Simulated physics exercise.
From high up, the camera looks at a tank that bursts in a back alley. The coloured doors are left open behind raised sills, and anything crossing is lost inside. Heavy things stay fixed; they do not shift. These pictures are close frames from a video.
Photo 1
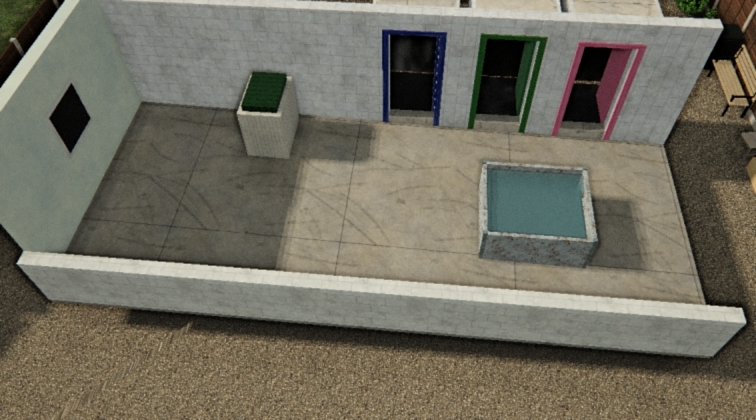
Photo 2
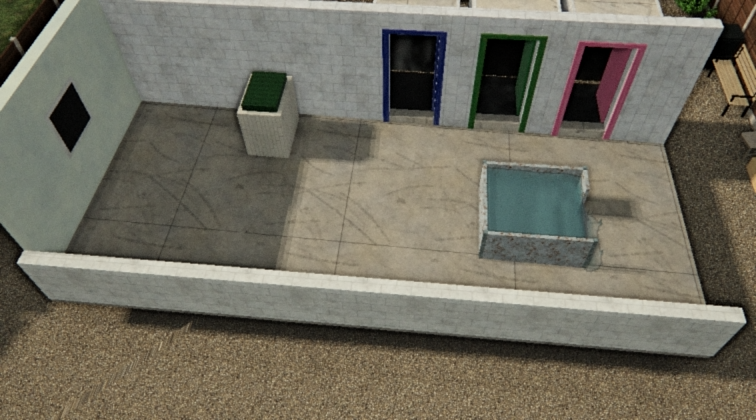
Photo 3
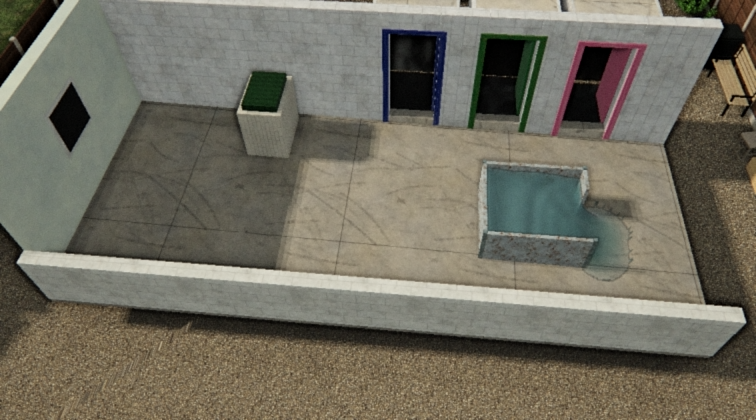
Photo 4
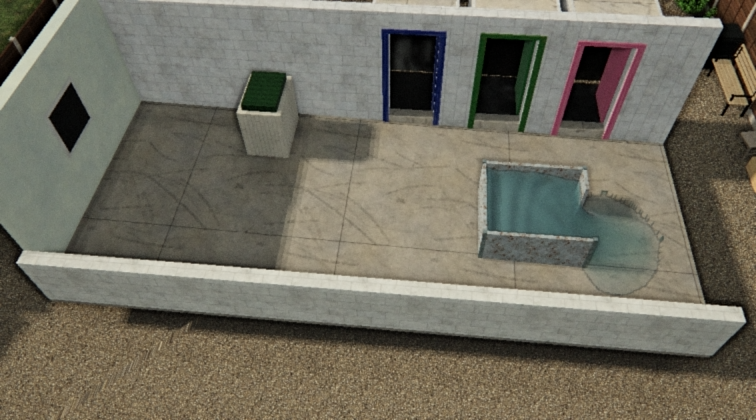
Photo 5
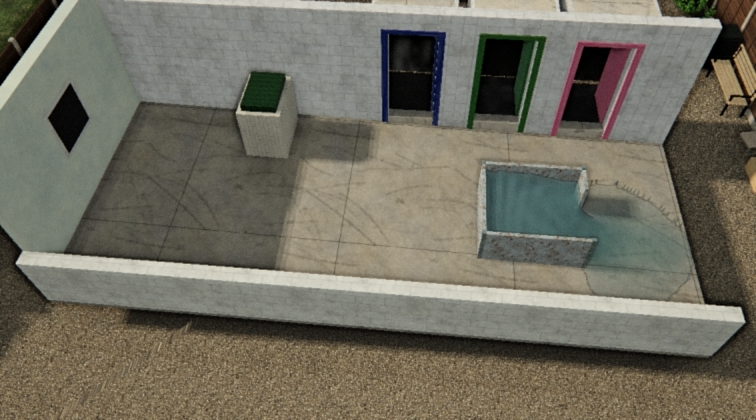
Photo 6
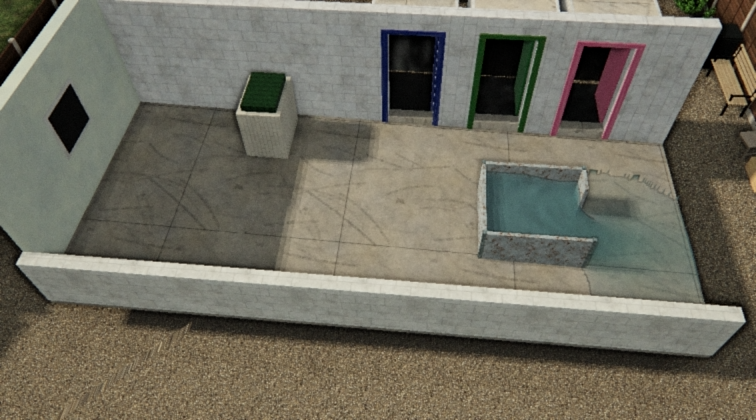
In a walled back alley with blue, green and pink doorways, a stone water tank stood full and still, then its right side opened and water poured out, spreading rightward across the pale floor.
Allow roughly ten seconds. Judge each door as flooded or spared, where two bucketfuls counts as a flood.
The green door is spared, the pink door is spared, the blue door is spared.
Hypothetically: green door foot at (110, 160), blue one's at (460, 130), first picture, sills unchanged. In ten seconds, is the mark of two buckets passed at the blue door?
Note: Blue lets in too little.
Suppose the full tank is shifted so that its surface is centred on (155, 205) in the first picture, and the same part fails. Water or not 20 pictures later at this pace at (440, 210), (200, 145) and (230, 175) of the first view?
My reading is hit by the flood first, missed by the flood next and missed by the flood last.
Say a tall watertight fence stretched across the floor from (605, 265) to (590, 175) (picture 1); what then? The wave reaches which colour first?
The first is the pink door.
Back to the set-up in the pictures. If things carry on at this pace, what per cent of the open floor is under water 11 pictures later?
The answer is around 10 per cent.
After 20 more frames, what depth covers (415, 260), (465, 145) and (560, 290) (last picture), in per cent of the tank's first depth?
I'd say close to 0, 0 and 0 percent.
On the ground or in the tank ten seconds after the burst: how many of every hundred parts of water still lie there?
About 6 per cent.
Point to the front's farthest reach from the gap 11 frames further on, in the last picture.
The farthest wet point should be near (642, 143).
A moment on, water covers 10 % of the floor; the green door not reached, the pink door not reached, the blue door not reached.
Next, water covers 10 % of the floor; the green door not reached, the pink door not reached, the blue door not reached.
Then, water covers 10 % of the floor; the green door not reached, the pink door not reached, the blue door not reached.
Later, water covers 10 % of the floor; the green door not reached, the pink door not reached, the blue door not reached.
In the end, water covers 5 % of the floor; the green door not reached, the pink door not reached, the blue door not reached.
